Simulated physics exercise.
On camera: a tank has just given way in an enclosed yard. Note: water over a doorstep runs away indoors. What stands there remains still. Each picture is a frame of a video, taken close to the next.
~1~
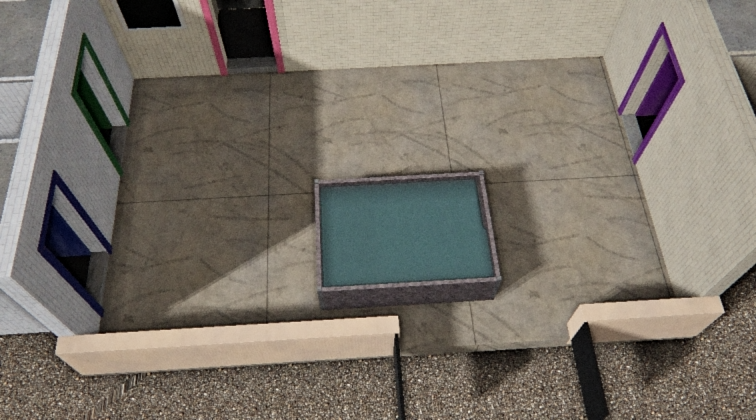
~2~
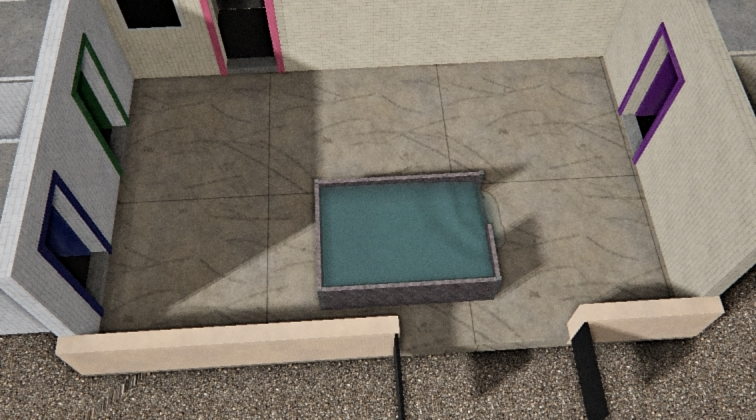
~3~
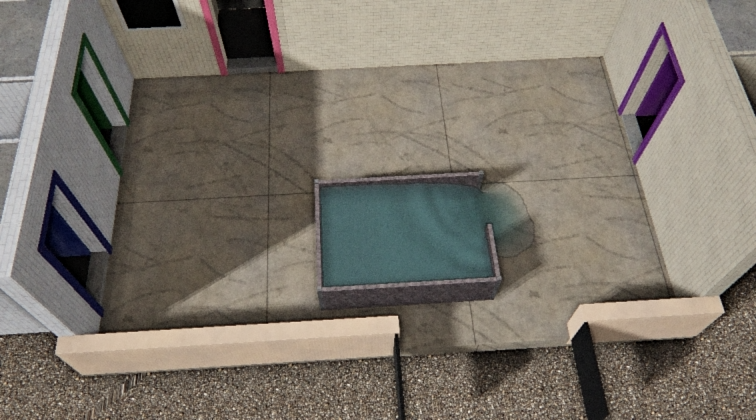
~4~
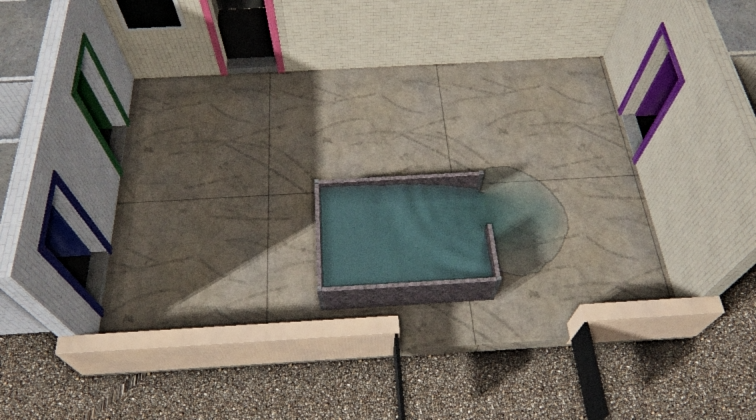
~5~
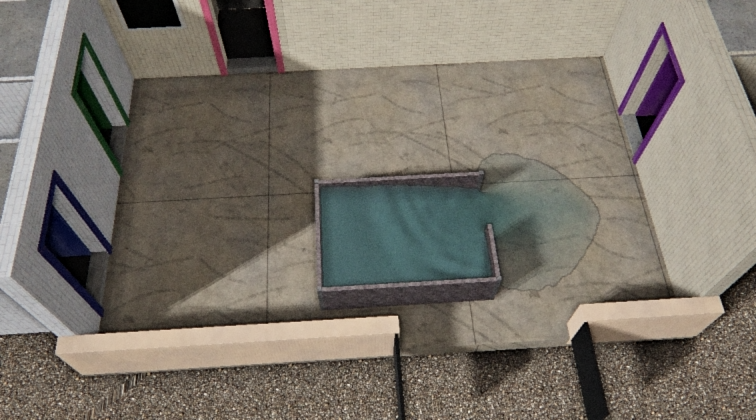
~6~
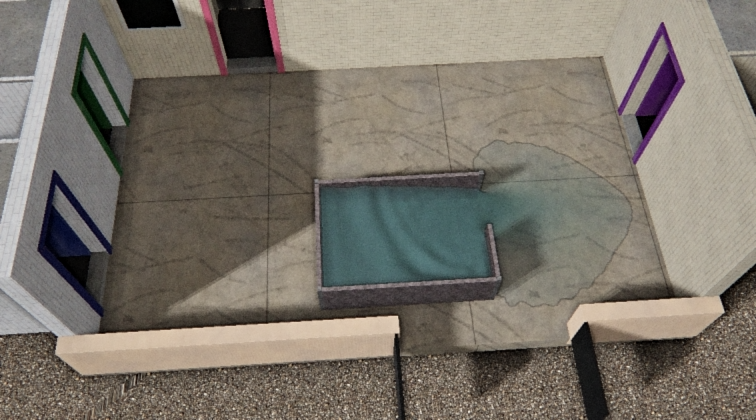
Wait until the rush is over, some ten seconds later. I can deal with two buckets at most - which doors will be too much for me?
The pink door will not top two buckets, the purple door will top two buckets, the blue door will not top two buckets, the green door will not top two buckets.
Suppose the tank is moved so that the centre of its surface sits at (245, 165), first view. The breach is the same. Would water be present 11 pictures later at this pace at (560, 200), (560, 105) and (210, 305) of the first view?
Taking the three spots in turn, I'd say drenched, then drenched, then spared.
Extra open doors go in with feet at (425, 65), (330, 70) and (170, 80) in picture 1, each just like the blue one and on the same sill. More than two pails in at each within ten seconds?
Note: Door one undershoots; door two undershoots; door three undershoots.
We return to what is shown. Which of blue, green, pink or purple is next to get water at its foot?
It's the purple-painted one.
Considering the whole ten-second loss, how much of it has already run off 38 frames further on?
My estimate is roughly 55 percent.
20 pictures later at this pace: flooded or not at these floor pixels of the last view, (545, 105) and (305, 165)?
Result, in the order given: Wetted / not wetted.
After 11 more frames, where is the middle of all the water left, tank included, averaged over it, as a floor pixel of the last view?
Near (473, 233).
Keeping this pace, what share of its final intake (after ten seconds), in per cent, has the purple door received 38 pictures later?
I make it 70 per cent.
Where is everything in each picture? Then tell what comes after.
In the first frame, the water tank at (404, 231) is whole and still.
In the second frame, water pours out at (479, 214) and has run to (496, 245).
In the third frame, the front is at (528, 233), out from the gap at (479, 215).
In the fourth frame, the front is at (557, 205), out from the gap at (479, 216).
In the fifth frame, the front is at (591, 206), out from the gap at (479, 216).
In the sixth frame, the front is at (623, 201), out from the gap at (479, 215).
A moment on, water covers 20 % of the floor; the pink door not reached, the purple door under two buckets in, the blue door not reached, the green door not reached.
Next, water covers 25 % of the floor; the pink door not reached, the purple door over two buckets in, the blue door not reached, the green door not reached.
Then, water covers 30 % of the floor; the pink door not reached, the purple door far over two buckets in, the blue door not reached, the green door not reached.
Later, water covers 60 % of the floor; the pink door not reached, the purple door far over two buckets in, the blue door not reached, the green door not reached.
In the end, water covers 90 % of the floor; the pink door wet at the sill, nothing in, the purple door far over two buckets in, the blue door wet at the sill, nothing in, the green door wet at the sill, nothing in.
